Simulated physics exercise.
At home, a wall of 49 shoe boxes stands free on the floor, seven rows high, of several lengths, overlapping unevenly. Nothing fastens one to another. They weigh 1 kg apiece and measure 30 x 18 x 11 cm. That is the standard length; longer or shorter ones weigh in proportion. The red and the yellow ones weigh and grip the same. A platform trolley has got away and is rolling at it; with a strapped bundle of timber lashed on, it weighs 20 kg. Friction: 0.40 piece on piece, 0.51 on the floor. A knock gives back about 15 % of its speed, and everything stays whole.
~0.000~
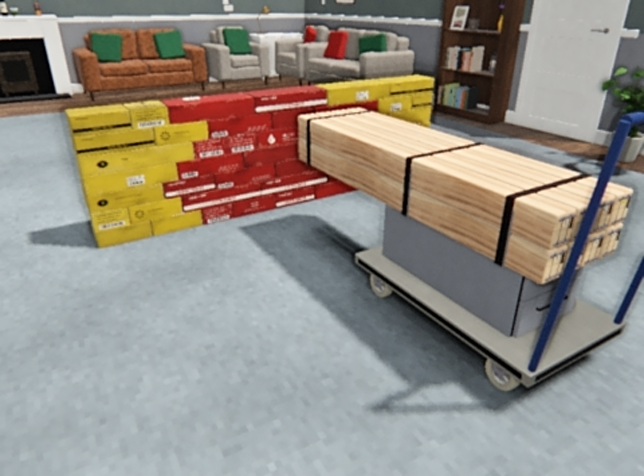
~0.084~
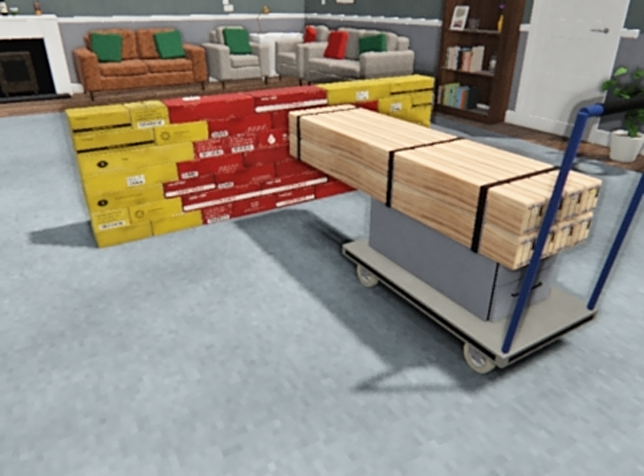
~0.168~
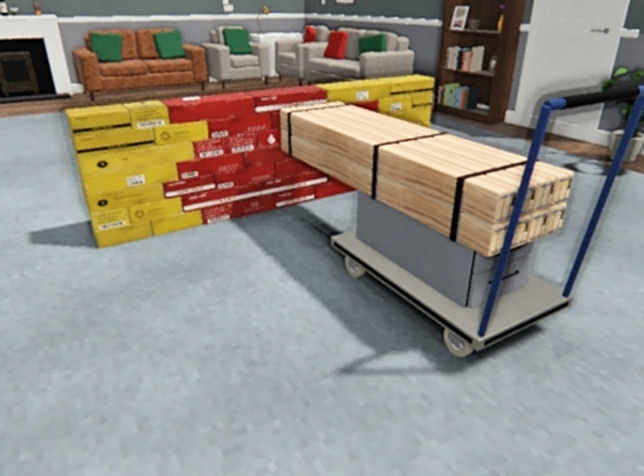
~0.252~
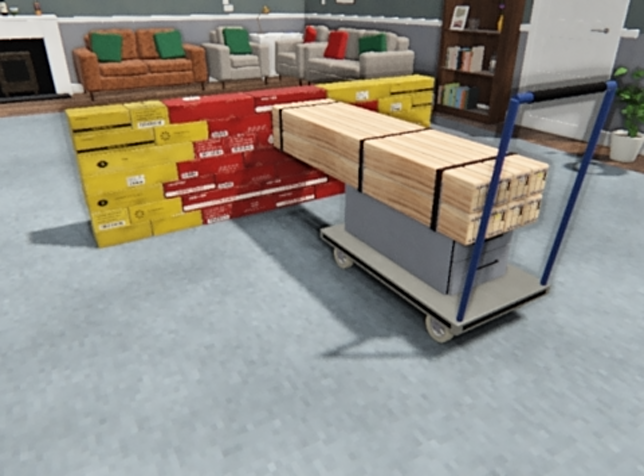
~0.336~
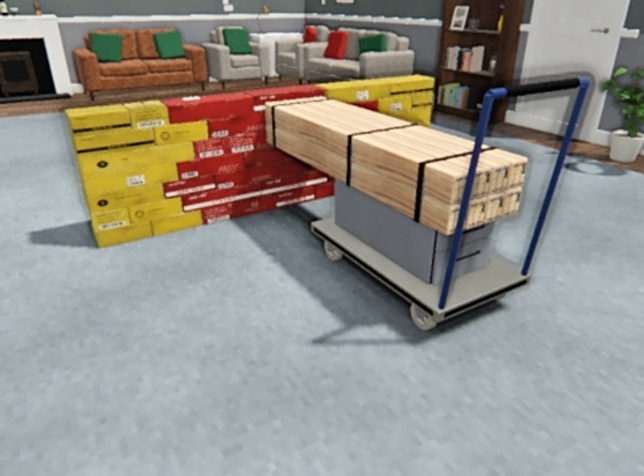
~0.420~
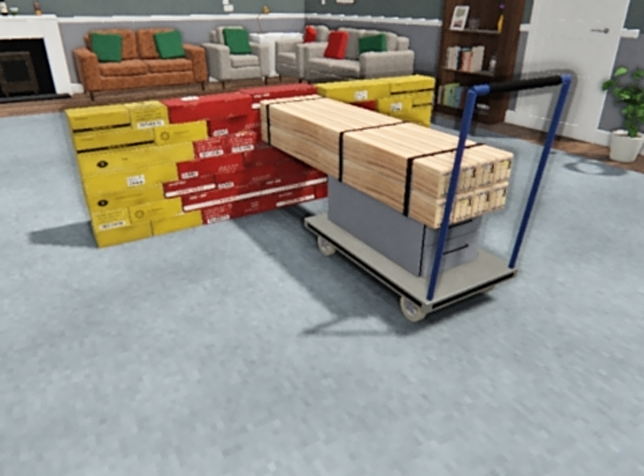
At first, a blue-handled platform trolley carrying a long bundle of strapped timber stands clear of a low wall of yellow and red boxes. It rolls leftward and away across the grey floor, the gap closing, until the timber's front end meets the red section and pushes some boxes slightly back.
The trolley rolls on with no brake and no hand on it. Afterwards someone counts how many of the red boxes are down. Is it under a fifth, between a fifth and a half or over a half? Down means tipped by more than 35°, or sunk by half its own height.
It comes to from a fifth to a half.
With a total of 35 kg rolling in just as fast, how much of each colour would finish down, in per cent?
Then yellow 0, red 30 per cent.
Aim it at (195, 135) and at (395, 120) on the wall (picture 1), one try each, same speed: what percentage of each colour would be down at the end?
Yellow 20 then 60, red 20 then 10 per cent.
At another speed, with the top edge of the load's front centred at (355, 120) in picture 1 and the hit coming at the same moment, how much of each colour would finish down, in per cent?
In that case yellow 0, red 30 per cent.
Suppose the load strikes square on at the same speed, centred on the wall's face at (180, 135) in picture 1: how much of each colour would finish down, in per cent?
In that case yellow 20, red 20 per cent.
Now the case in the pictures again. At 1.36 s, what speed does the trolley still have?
Near 0.2 m/s.
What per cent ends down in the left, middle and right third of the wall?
In per cent: Left 10, middle 30, right 20.
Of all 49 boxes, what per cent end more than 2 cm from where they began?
It is 20 per cent.
After 0.56 s, load 18 cm past the wall's line, still rolling; none of the 23 red boxes down (0 of 49 in all colours); top red box leaning 3°.
After 0.78 s, load 27 cm past the wall's line, still rolling; 3 of the 23 red boxes down (3 of 49 in all colours); top red box leaning 31°, 12 cm lower.
After 1.02 s, load 35 cm past the wall's line, still rolling; 7 of the 23 red boxes down (8 of 49 in all colours); top red box on its side.
After 1.36 s, load 44 cm past the wall's line, still rolling; 7 of the 23 red boxes down (8 of 49 in all colours); top red box upside down.
At rest (2.0 s), load 56 cm past the wall's line, still rolling; 7 of the 23 red boxes down (8 of 49 in all colours); top red box upside down; top yellow box unmoved. That is 30 per cent. As the last picture would show them, middles, top red box near (240, 163), top yellow box near (99, 120).
